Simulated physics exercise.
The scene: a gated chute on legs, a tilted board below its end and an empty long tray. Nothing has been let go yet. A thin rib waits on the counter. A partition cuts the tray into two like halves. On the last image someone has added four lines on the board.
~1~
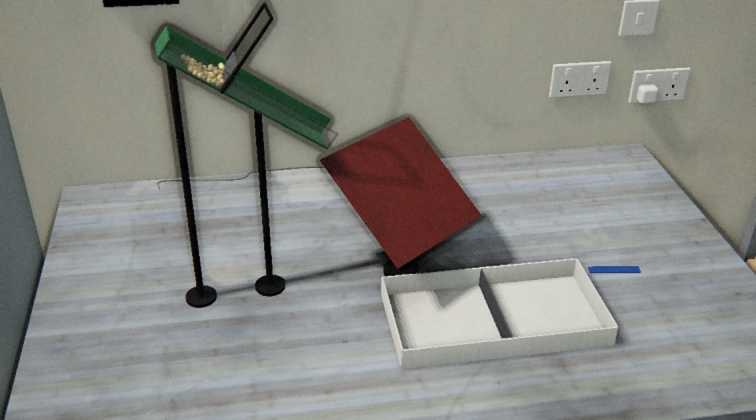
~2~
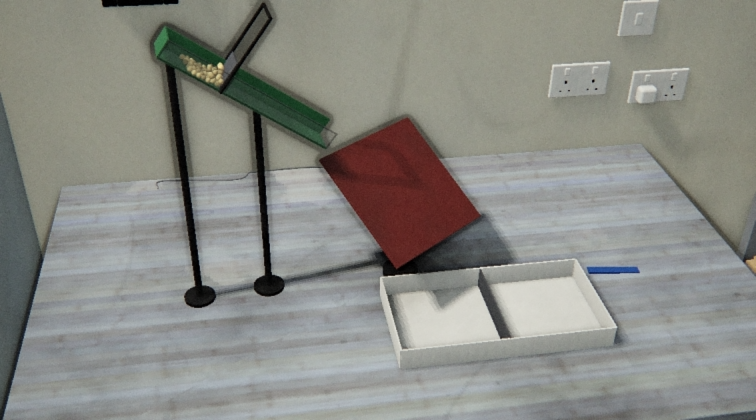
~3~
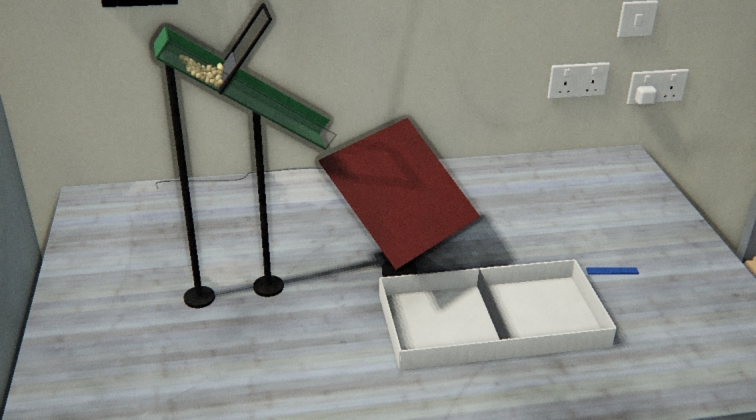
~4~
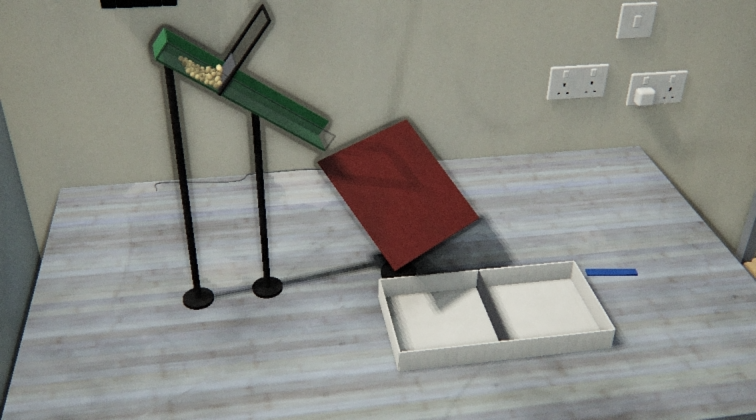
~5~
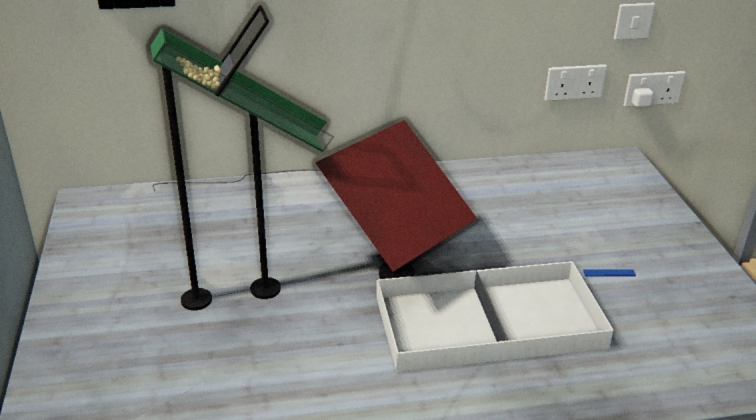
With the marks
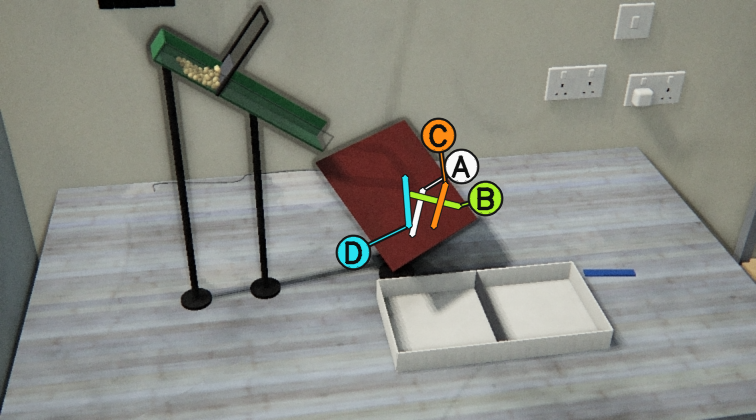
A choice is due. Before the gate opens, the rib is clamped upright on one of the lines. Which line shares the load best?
B beats the others.
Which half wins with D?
The left half.
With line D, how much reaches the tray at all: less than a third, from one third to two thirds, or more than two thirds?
More than two thirds.
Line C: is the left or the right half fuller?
Left.
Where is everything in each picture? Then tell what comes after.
In the first frame, load behind the gate (208, 74), soya beans; lip of the chute (324, 141), sloping fairly steeply.
In the second frame, middle of the board (403, 188), tilted fairly steeply; middle of its low edge (441, 241); of its high edge (366, 137).
In the third frame, front corners of the tray (401, 351) and (616, 328); front end of its middle wall (510, 339); gate still shut (232, 62).
In the fourth frame, middle of the load (206, 76); lip (321, 143).
In the fifth frame, middle of the load (204, 77); lip (319, 144).
On the marked copy, line A from (422, 190) to (412, 234); line B from (410, 194) to (458, 206); line C from (445, 184) to (433, 226); line D from (405, 177) to (408, 225).
If A is chosen, of what is caught, every piece in the left half, not one piece in the right.
If B is chosen, of what is caught, roughly half in the left half, roughly half in the right.
If C is chosen, of what is caught, almost all in the left half, just a few in the right.
If D is chosen, of what is caught, almost all in the left half, about a tenth in the right.
